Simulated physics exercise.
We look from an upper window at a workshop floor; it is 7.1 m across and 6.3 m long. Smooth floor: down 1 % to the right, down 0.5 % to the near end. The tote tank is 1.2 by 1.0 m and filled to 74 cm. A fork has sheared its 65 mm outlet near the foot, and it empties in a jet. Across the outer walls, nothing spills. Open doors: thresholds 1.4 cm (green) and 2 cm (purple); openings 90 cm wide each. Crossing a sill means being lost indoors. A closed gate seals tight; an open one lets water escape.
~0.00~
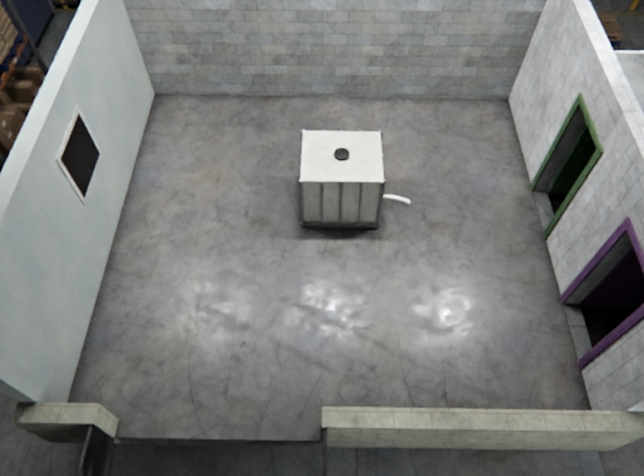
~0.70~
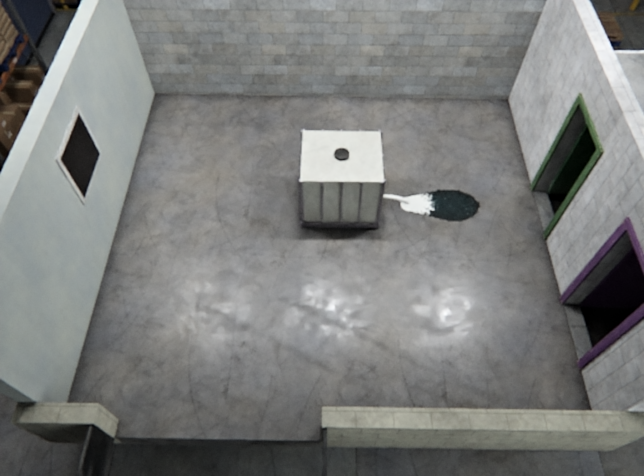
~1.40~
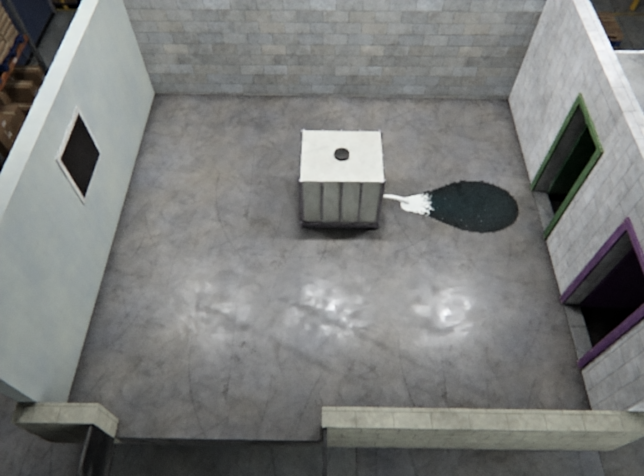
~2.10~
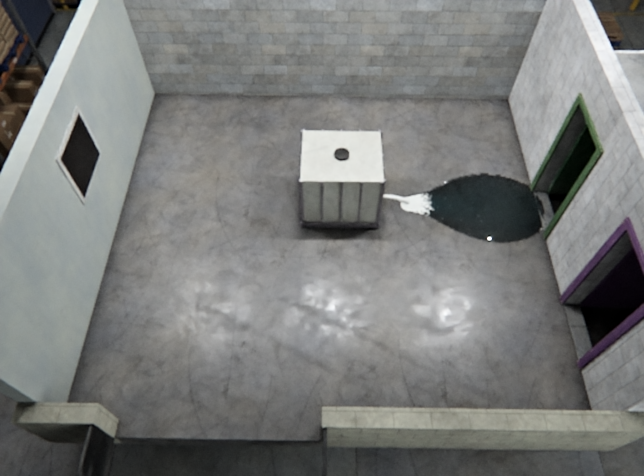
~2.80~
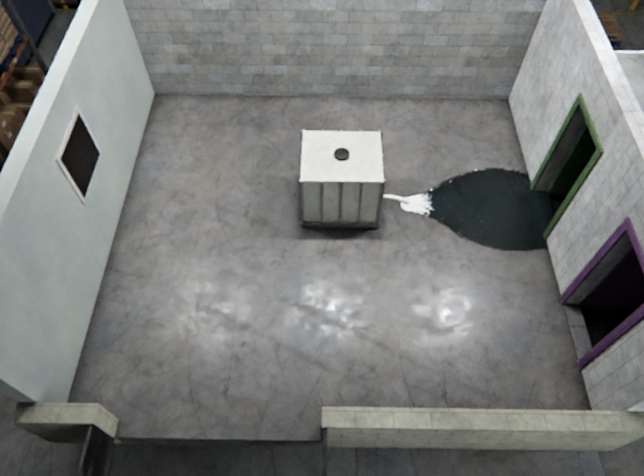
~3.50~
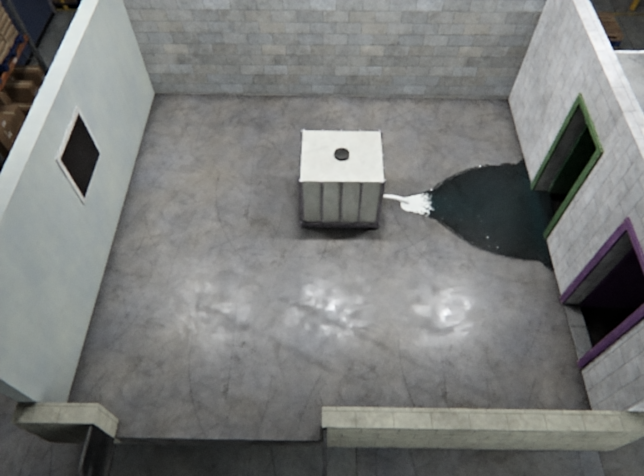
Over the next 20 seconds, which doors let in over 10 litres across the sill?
Green door: Yes, purple door: No.
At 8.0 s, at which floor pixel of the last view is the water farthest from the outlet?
Look near (578, 373) in the last picture.
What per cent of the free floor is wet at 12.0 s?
15 %.
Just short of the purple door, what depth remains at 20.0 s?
About 2.0 cm.
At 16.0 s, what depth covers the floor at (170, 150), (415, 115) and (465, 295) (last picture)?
Around 0.0 cm, 0.0 cm and 0.0 cm.
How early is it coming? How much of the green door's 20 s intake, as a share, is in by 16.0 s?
Roughly 75 percent.
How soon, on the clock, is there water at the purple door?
Purple: 6.0 s.
After 5.0 s water covers 5 % of the floor and is deepest (3 cm) near (534, 209); green door 2.8 cm at the sill, 4 L in, purple door not reached.
After 8.0 s water covers 10 % of the floor and is deepest (3 cm) near (534, 209); green door 2.8 cm at the sill, 10 L in, purple door 1.1 cm at the sill, 0 L in.
After 12.0 s water covers 15 % of the floor and is deepest (3 cm) near (534, 209); green door 2.8 cm at the sill, 19 L in, purple door 1.4 cm at the sill, 0 L in.
After 16.0 s water covers 20 % of the floor and is deepest (3 cm) near (534, 209); green door 2.8 cm at the sill, 27 L in, purple door 1.5 cm at the sill, 0 L in.
After 20.0 s water covers 20 % of the floor and is deepest (3 cm) near (592, 426); green door 2.8 cm at the sill, 36 L in, purple door 1.8 cm at the sill, 0 L in.
